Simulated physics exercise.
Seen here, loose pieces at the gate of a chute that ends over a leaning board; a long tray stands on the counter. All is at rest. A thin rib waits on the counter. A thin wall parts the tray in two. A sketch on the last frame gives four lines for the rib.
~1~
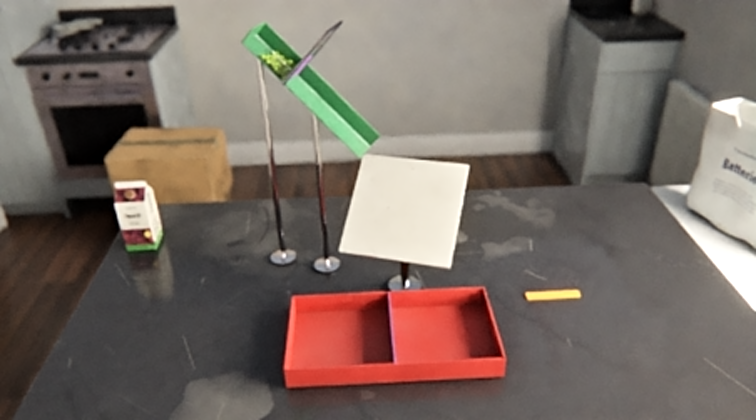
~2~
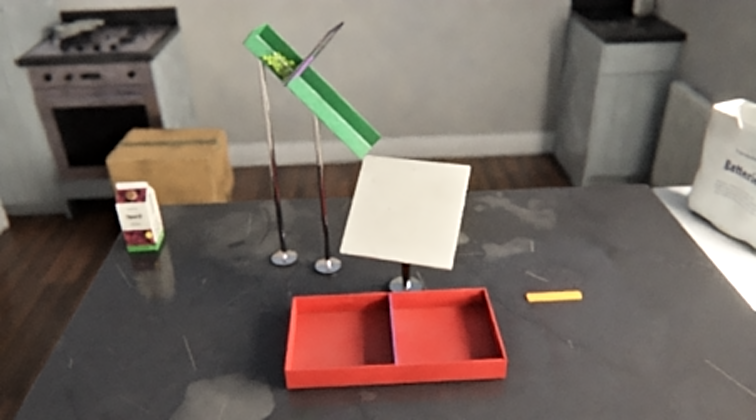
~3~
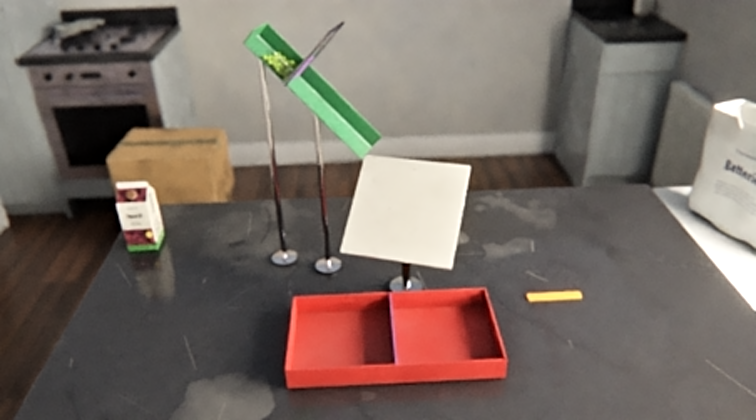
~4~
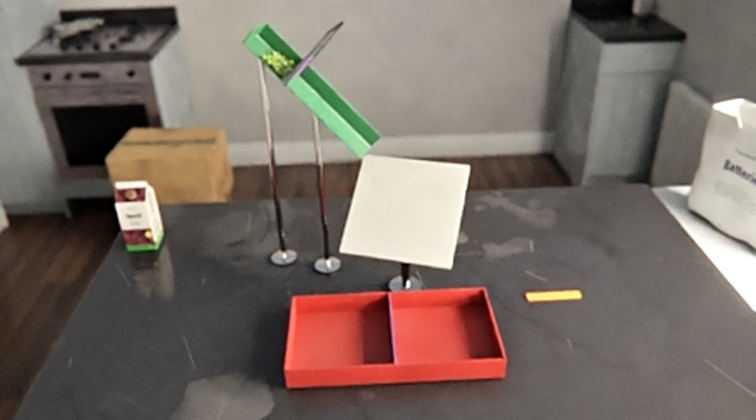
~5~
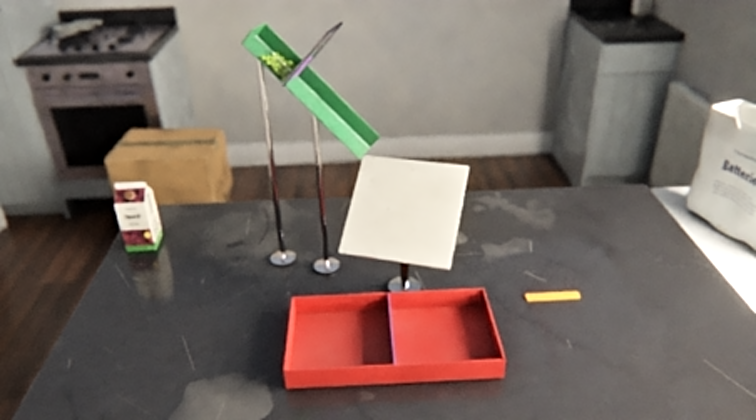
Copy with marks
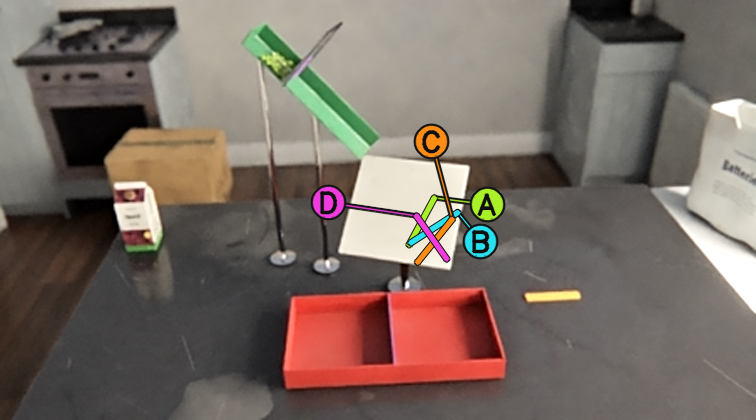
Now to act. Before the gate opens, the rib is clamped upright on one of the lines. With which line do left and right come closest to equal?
C beats the others.
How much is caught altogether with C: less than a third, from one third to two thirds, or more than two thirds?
It is more than two thirds.
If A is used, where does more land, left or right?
More lands on the left.
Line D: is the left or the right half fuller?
The right half.
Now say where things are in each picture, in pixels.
The first frame shows load behind the gate near (284, 67), dried peas; lip of the chute near (365, 152), sloping fairly steeply.
The second frame shows middle of the board near (405, 209), tilted fairly steeply; middle of its low edge near (394, 260); of its high edge near (416, 161).
The third frame shows front corners of the tray near (286, 370) and (506, 359); front end of its middle wall near (396, 365); gate still shut near (305, 64).
The fourth frame shows middle of the load near (285, 67); lip near (366, 153).
The fifth frame shows middle of the load near (284, 68); lip near (365, 153).
On the marked copy, line A from (434, 197) to (409, 244); line B from (457, 212) to (410, 242); line C from (452, 219) to (417, 262); line D from (416, 215) to (446, 259).
With A, of what is caught, the bulk in the left half, a small share in the right.
With B, of what is caught, the bulk in the left half, a small share in the right.
With C, of what is caught, close to half in the left half, close to half in the right.
With D, of what is caught, close to a quarter in the left half, the bulk in the right.
